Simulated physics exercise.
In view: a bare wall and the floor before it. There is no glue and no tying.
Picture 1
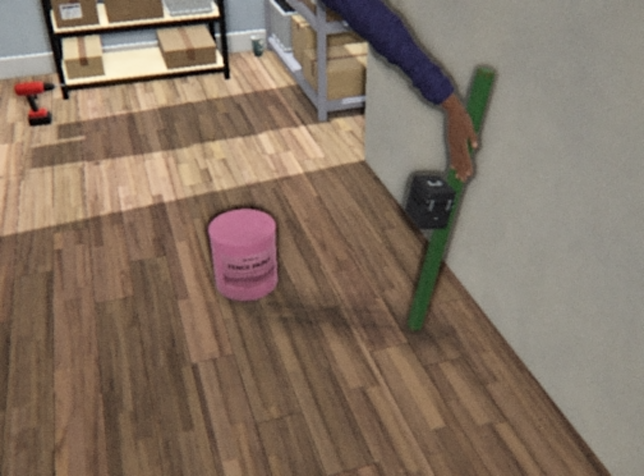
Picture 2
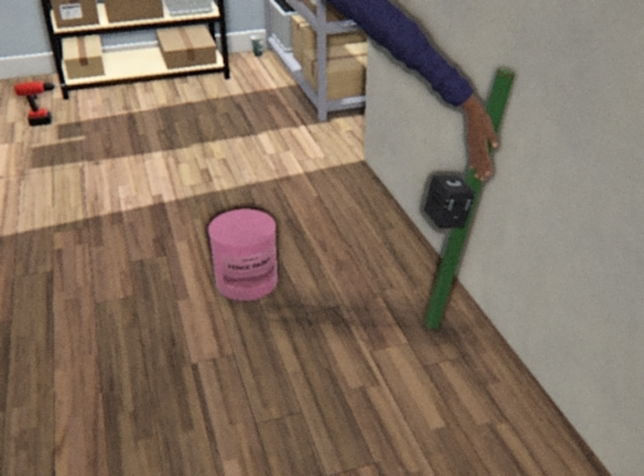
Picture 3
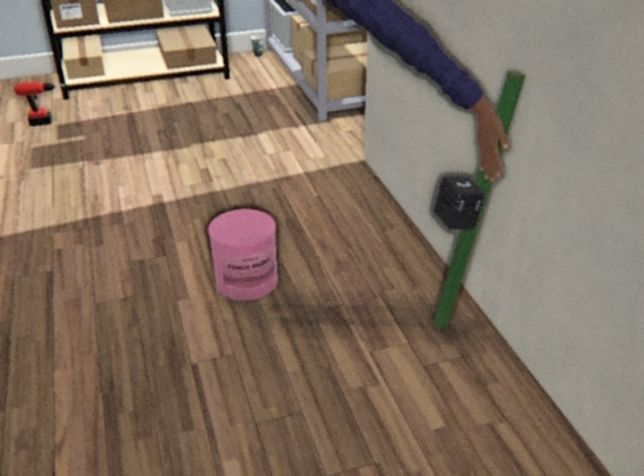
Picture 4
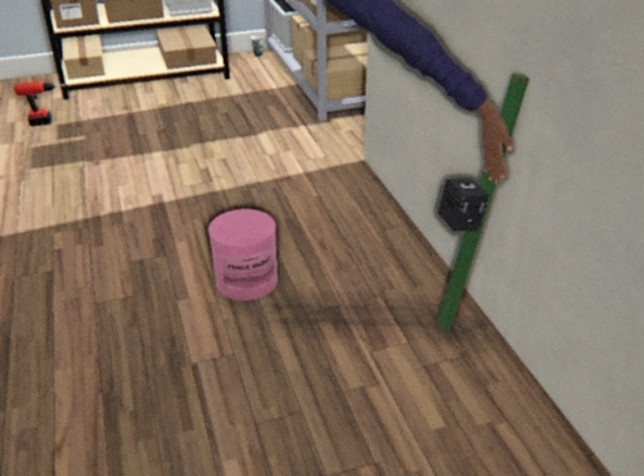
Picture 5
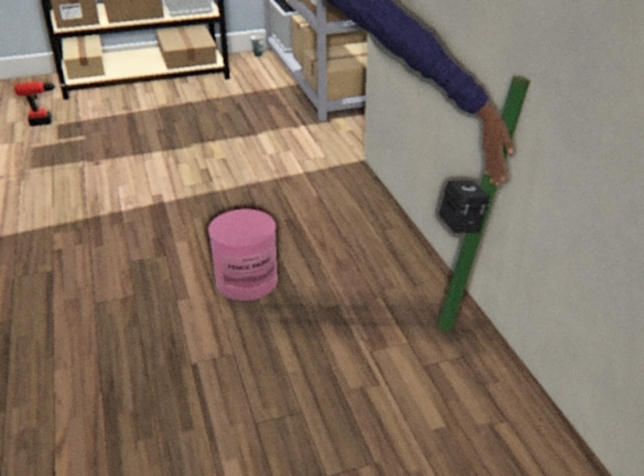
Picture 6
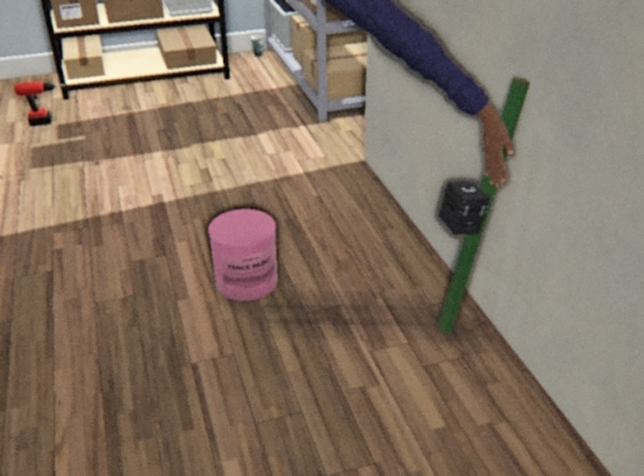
Wooden floor beside a bare wall, a hand moving a green pole slightly right and leaning it on the wall, pink pail still.
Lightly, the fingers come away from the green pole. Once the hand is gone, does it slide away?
No - it remains at rest.
Then, 0.40 s past the last view, nothing moves.
Then, 0.90 s past the last view, green pole resting near (479, 217).
Finally, both still in place. Final places as the last picture's camera would see them, green pole near (479, 217). The pole remains leaning.
